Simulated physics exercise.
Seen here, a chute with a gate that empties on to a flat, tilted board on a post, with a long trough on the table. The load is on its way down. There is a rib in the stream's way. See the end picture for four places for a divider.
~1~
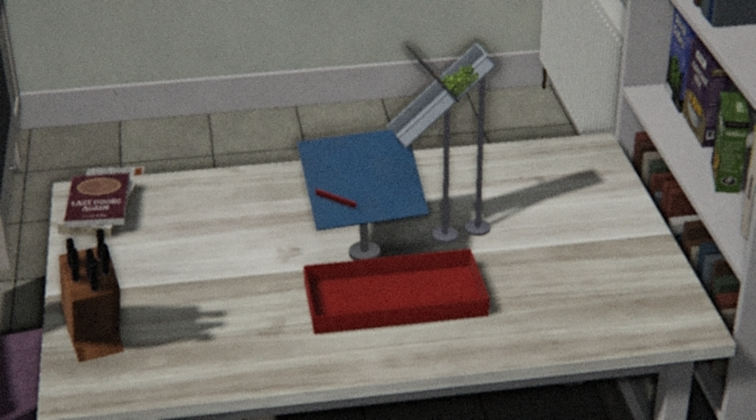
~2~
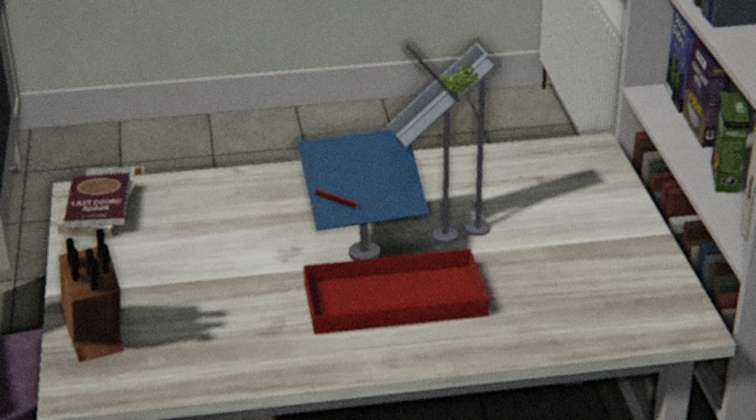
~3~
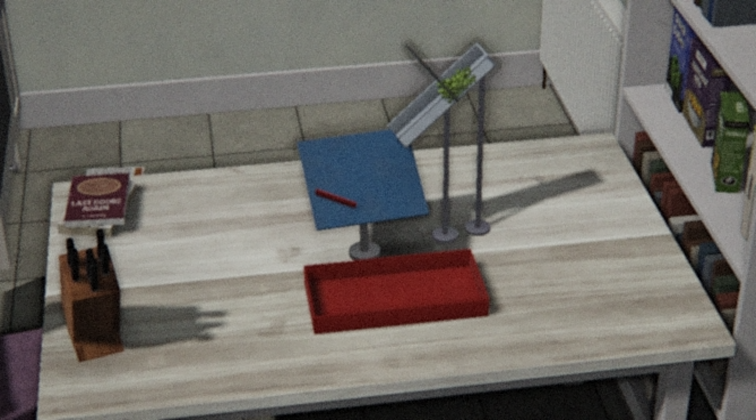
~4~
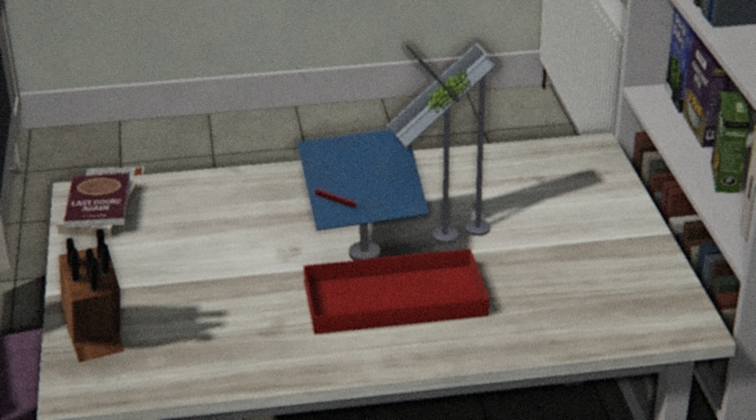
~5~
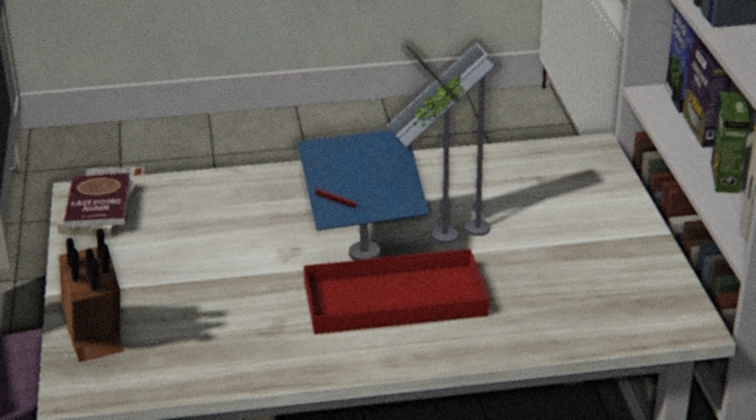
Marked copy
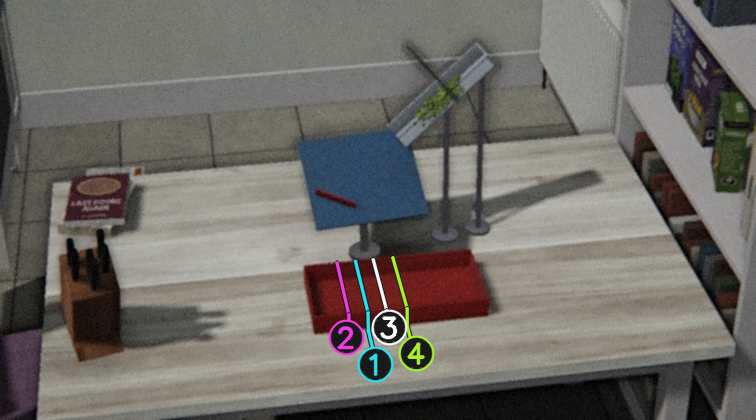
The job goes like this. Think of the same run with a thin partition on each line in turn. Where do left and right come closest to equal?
3 works best here.
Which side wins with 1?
The right side.
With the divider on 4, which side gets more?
More lands on the left.
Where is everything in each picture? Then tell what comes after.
The first frame shows load behind the gate at (459, 83), dried peas; lip of the chute at (401, 142), sloping fairly steeply.
The second frame shows middle of the board at (363, 177), tilted fairly steeply; middle of its low edge at (373, 222); of its high edge at (352, 134).
The third frame shows front corners of the trough at (314, 317) and (489, 299), empty; front of the load at (444, 97).
The fourth frame shows middle of the load at (446, 92); its front at (430, 107), about a third of the way to the lip; rib from (316, 189) to (357, 203).
The fifth frame shows middle of the load at (440, 100); its front at (415, 124), about two thirds of the way to the lip.
On the marked copy, line 1 crosses the front rim at (367, 311); line 2 crosses the front rim at (348, 313); line 3 crosses the front rim at (386, 309); line 4 crosses the front rim at (407, 307).
If 1 is chosen, of what is caught, a small part on the left of the divider, most on the right.
If 2 is chosen, of what is caught, a small part on the left of the divider, nearly all on the right.
If 3 is chosen, of what is caught, about half on the left of the divider, about half on the right.
If 4 is chosen, of what is caught, all on the left of the divider, none on the right.
